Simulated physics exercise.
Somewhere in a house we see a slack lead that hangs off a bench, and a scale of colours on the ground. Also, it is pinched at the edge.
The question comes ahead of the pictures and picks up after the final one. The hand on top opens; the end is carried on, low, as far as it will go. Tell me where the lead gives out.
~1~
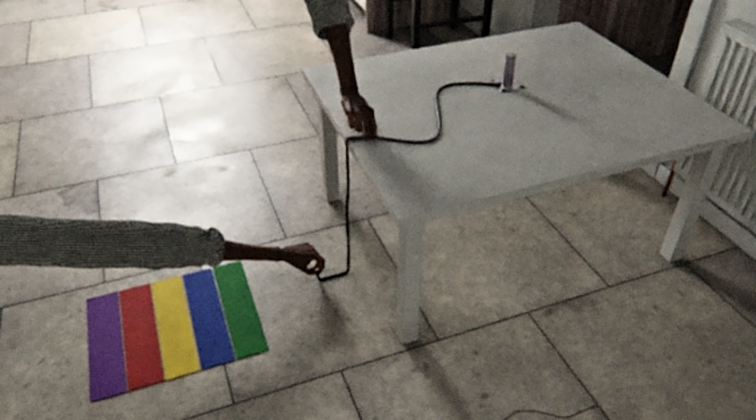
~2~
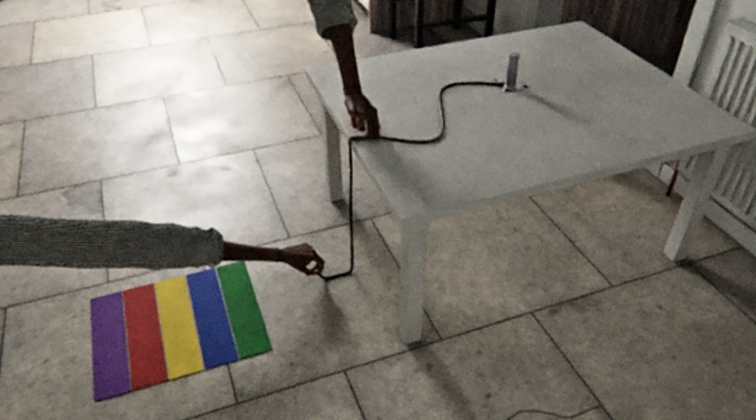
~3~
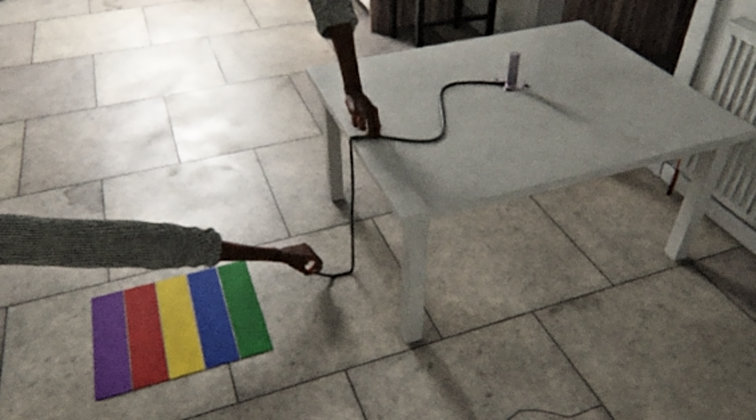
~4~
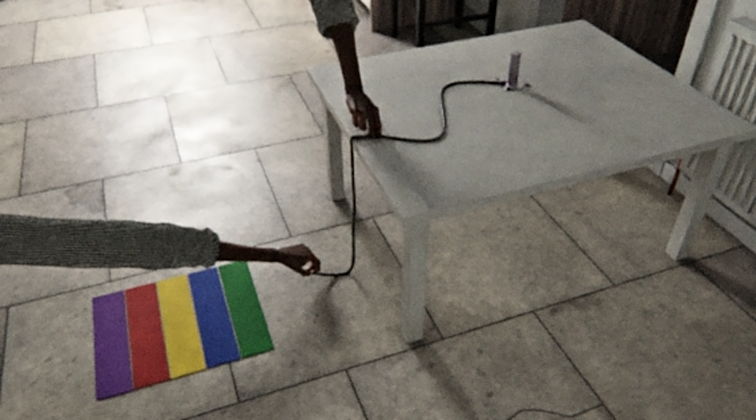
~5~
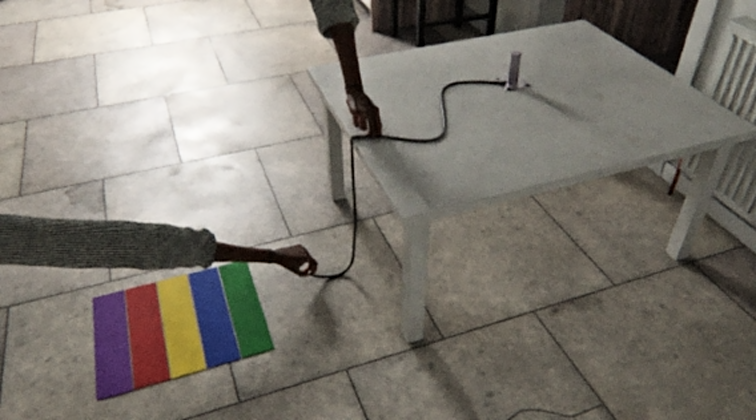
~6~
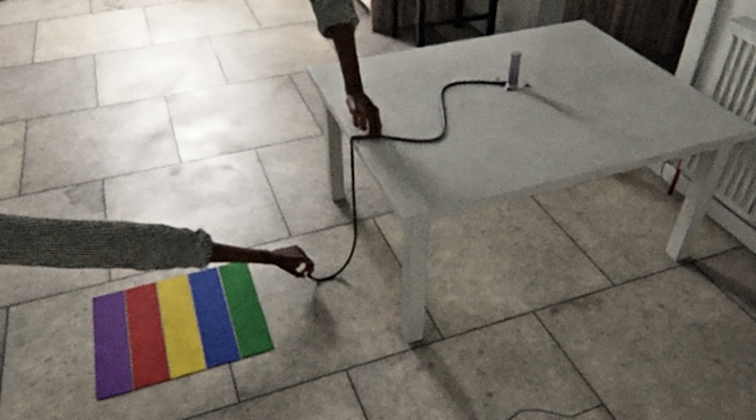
It gives out over the red strip.
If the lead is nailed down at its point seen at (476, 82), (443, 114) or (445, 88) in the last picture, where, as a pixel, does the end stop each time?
Try one gives (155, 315), try two (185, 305), and try three (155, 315).
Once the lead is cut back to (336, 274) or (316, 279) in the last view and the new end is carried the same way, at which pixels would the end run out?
First (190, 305), then (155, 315).
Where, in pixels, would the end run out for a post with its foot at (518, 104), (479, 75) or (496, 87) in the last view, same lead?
Somewhere near (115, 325), (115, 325) and (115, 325), in that order.
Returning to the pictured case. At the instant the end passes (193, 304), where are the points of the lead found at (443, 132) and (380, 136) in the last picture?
(381, 126) and (344, 171), approximately.
Early on, end near (193, 304); over blue.
Midway, end near (161, 313); over yellow.
At the end of the slack, end near (141, 318); over red. The end stops over the red strip.
